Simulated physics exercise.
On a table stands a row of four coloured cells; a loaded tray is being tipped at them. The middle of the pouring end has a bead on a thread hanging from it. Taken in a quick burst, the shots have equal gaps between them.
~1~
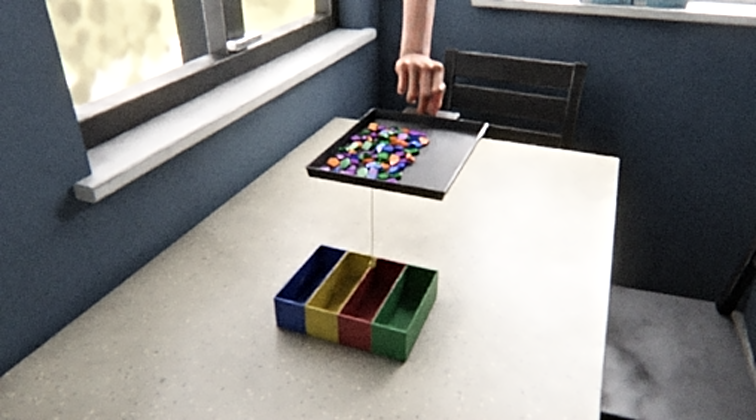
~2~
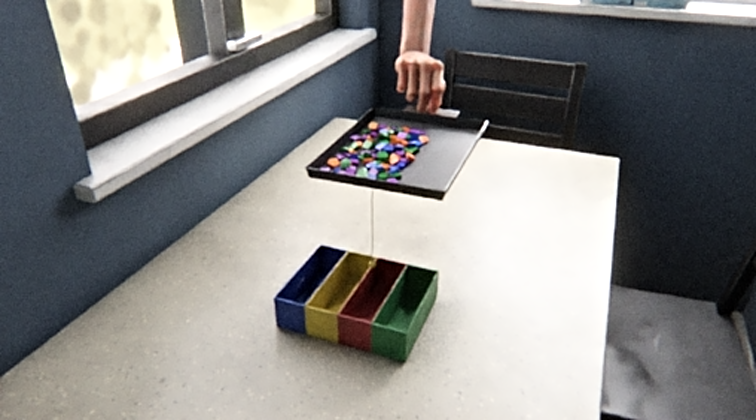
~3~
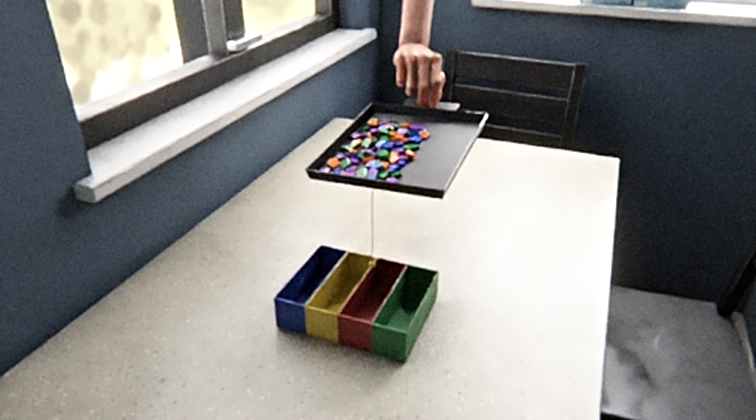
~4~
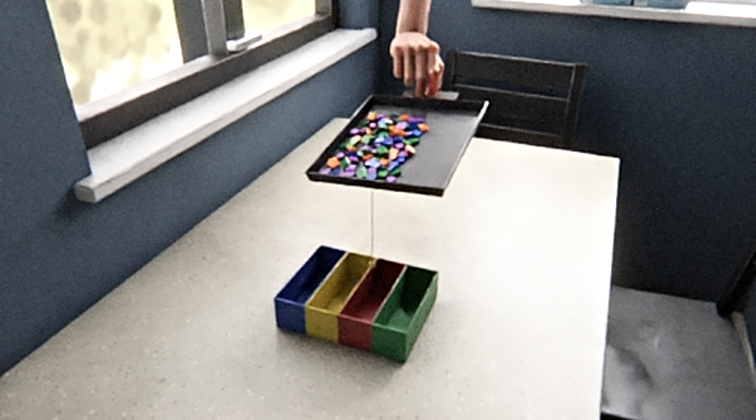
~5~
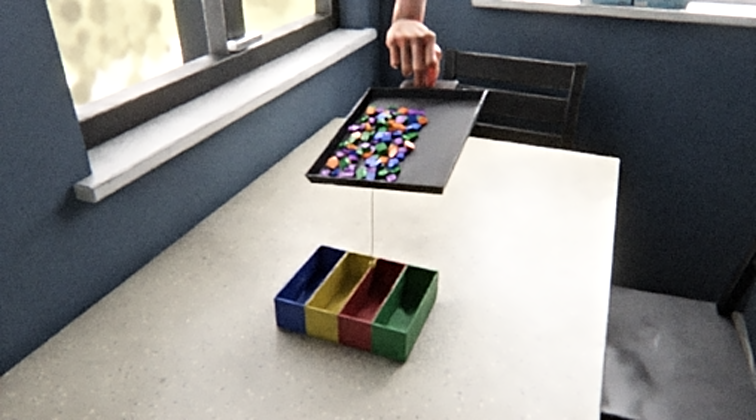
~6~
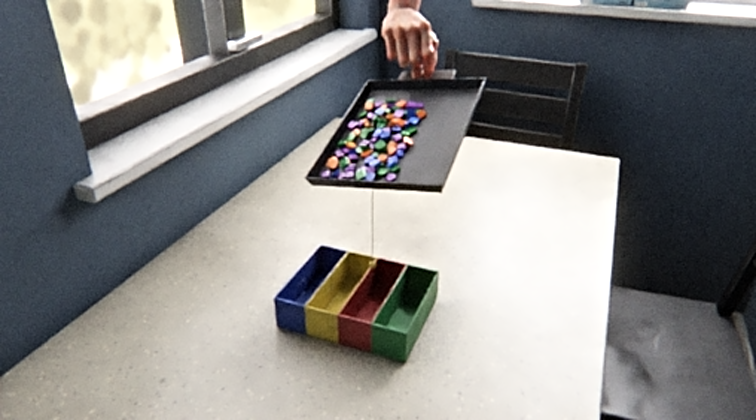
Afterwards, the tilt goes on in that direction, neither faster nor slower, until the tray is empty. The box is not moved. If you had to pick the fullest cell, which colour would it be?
It would be blue.
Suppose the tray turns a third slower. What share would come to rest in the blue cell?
About 70 in a hundred.
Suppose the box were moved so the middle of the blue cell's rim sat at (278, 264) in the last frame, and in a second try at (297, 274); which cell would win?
The first placing favours yellow, while the second favours blue.
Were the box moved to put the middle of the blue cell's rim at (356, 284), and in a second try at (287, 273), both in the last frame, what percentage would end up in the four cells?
Around 0 per cent for the first position, around 100 per cent for the second.
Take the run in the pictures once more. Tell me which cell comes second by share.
That's the yellow cell.
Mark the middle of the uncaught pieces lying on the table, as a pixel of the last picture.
Check roughly (262, 296) and you'll find the middle.
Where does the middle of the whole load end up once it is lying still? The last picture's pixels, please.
At about (314, 293).
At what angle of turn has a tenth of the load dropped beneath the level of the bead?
Roughly 85 degrees of tilt.
Shortly afterwards, tray tipped steeply; the whole lot on the tray.
Next, tray tipped right over; a little on the tray; near a third in the blue cell; a little in the yellow cell; near a third falling or outside the box.
Some moments later, tray tipped past a quarter turn; near two thirds in the blue cell; a little in the yellow cell; near a quarter falling or outside the box.
In the end, tray tipped past a quarter turn; near two thirds in the blue cell; a little in the yellow cell; none at all in the green cell; none at all in the red cell; near a quarter outside the box.
